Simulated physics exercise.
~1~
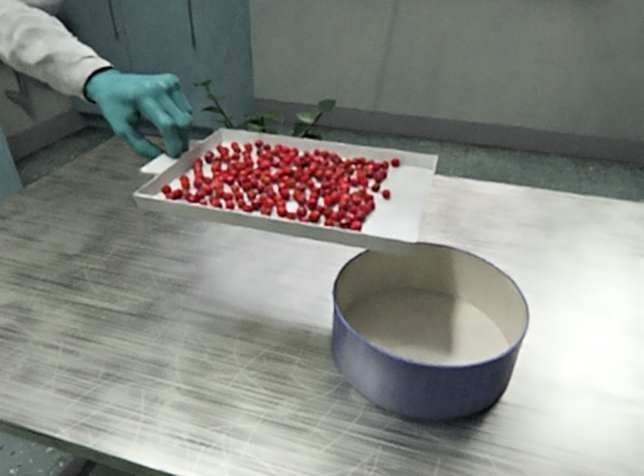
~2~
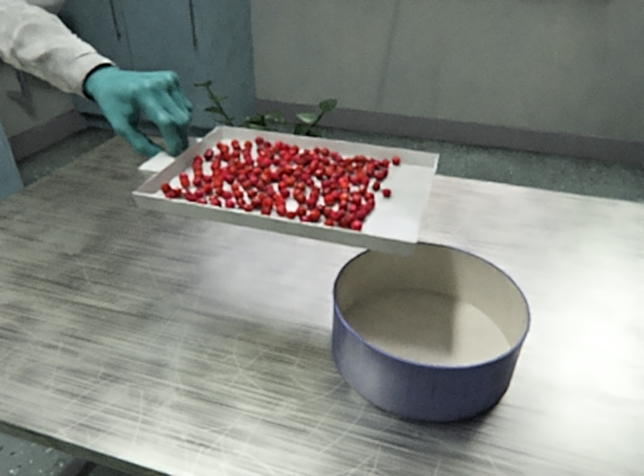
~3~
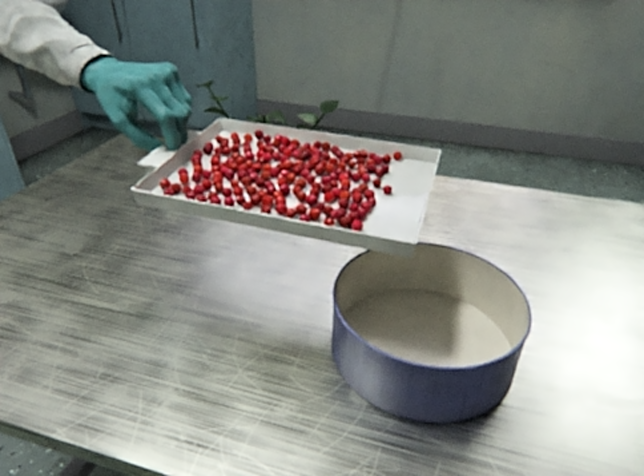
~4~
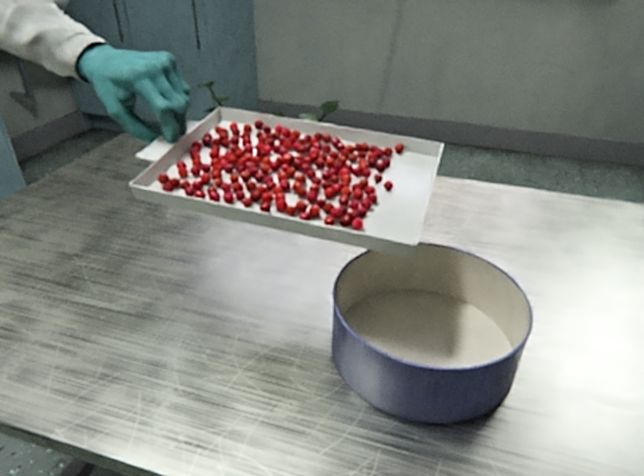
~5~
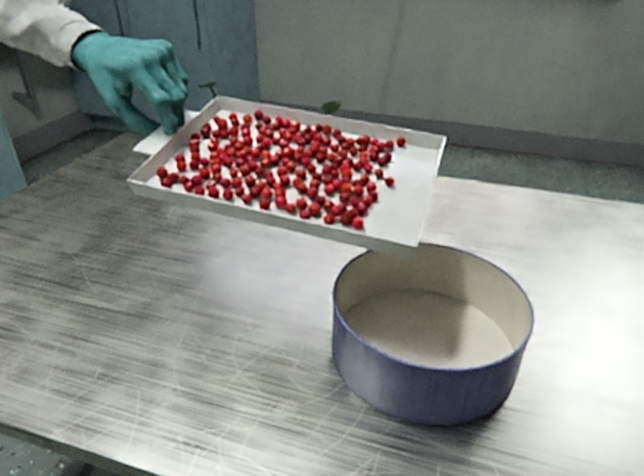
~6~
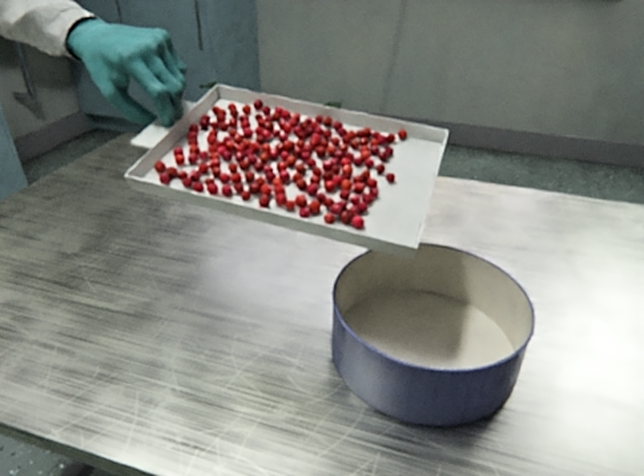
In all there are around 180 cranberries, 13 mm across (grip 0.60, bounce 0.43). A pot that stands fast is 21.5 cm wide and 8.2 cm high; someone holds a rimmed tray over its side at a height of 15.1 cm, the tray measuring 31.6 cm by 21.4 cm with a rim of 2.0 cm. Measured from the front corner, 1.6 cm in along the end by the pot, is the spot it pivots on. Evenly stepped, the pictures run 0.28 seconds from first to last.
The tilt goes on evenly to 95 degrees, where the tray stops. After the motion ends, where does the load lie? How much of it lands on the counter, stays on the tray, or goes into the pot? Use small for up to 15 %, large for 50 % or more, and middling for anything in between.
Counter - large, tray - small, pot - middling.
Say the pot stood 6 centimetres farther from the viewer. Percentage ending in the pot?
Roughly 0 per cent.
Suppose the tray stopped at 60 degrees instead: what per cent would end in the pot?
In that case some 0 per cent.
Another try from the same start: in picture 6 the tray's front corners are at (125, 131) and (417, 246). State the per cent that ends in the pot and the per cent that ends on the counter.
That works out as pot 85 and counter 15.
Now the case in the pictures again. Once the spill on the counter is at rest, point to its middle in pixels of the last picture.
(301, 441), about.
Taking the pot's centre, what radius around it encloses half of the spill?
Close to 20 cm, give or take.
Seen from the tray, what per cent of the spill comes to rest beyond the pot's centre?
10 per cent.
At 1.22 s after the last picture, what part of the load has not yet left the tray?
Value: About 100%.
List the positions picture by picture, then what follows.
In the first frame, tray tilt 0 degrees, front corners at (136, 193) and (412, 240); middle of the pieces at (285, 180); pot at (429, 294).
In the second frame, tray tilt 1 degrees, front corners at (136, 192) and (413, 240); middle of the pieces at (285, 179).
In the third frame, tray tilt 3 degrees, front corners at (134, 188) and (413, 241); middle of the pieces at (285, 174).
In the fourth frame, tray tilt 6 degrees, front corners at (132, 184) and (414, 242), lowest corner right front; middle of the pieces at (285, 168).
In the fifth frame, tray tilt 9 degrees, front corners at (130, 179) and (414, 244), lowest corner right front; middle of the pieces at (285, 162).
In the sixth frame, tray tilt 12 degrees, front corners at (128, 174) and (414, 245), lowest corner right front; middle of the pieces at (285, 156); pot at (431, 296).
Then, 0.72 s after the last picture, tilt 51 degrees; the tray holds 100 %, the pot 0 %.
Then, 1.22 s after the last picture, tilt 77 degrees; the tray holds 100 %, the pot 0 %.
Then, 1.76 s after the last picture, tilt 95 degrees; the tray holds 20 %, the pot 15 %.
In the end, counter 65 %, tray 5 %, pot 35 %.
